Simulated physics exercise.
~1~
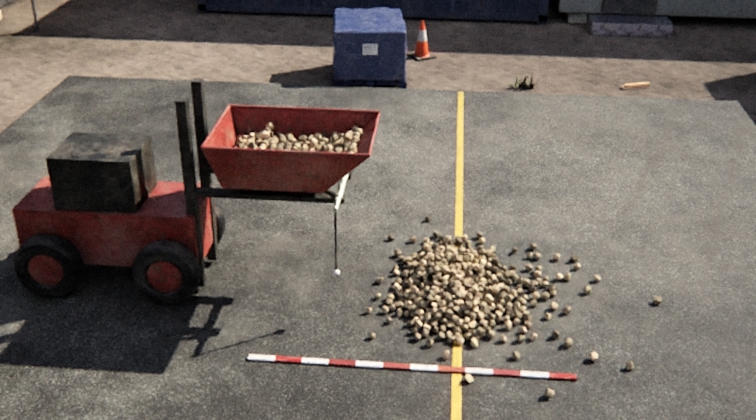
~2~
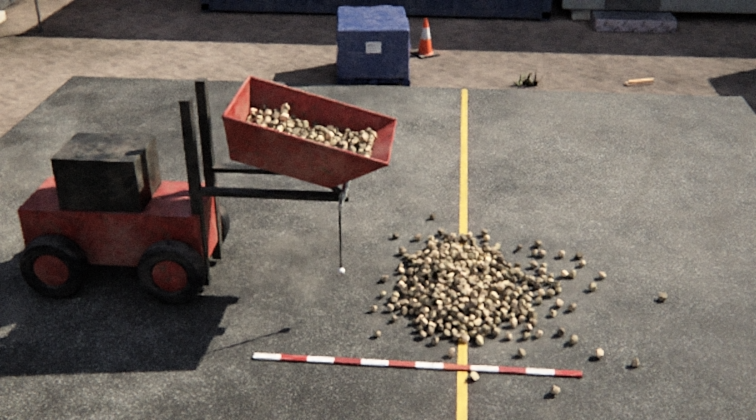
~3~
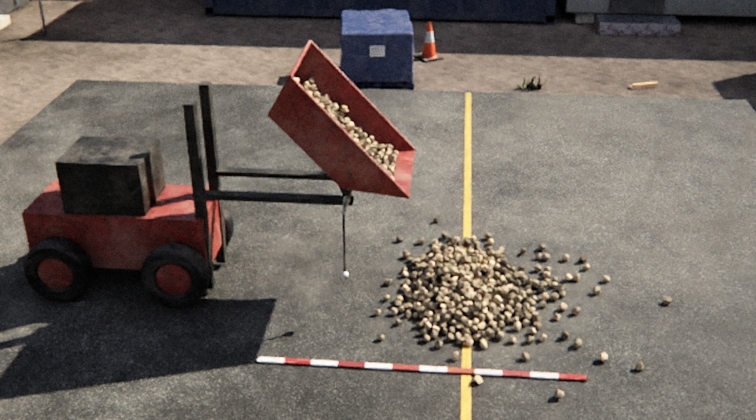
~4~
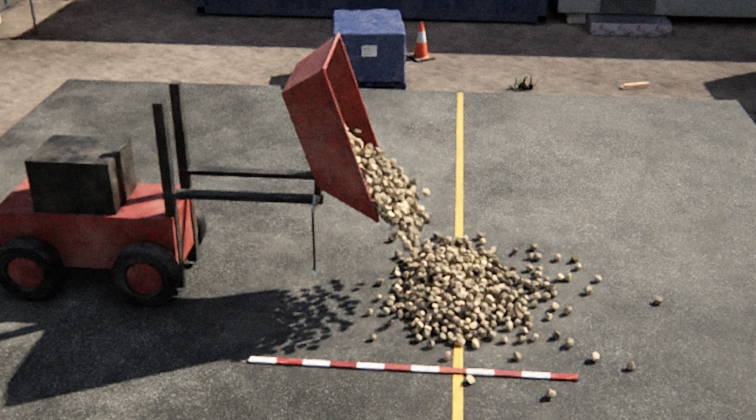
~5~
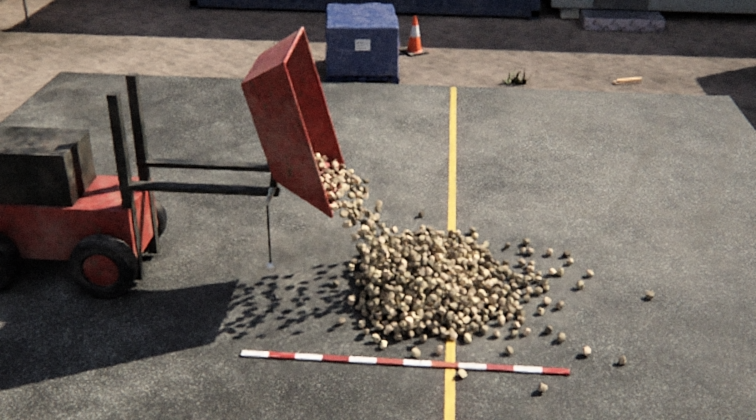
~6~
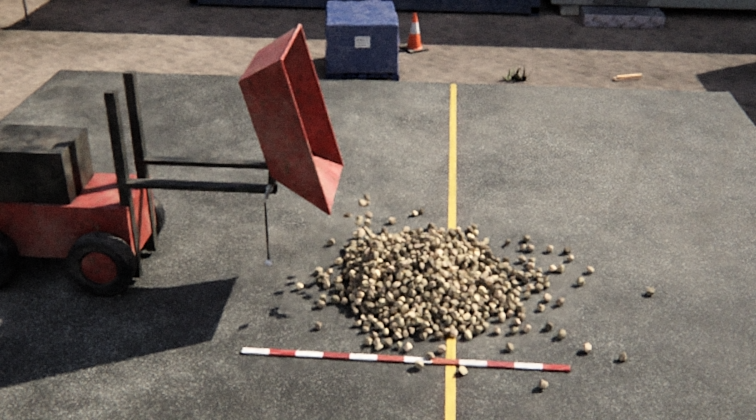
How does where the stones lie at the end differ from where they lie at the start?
At the start the stones are split between the raised red skip and a pile on the ground. By the end they all lie on the ground in one larger pile, so as a whole they sit lower and a little farther right.
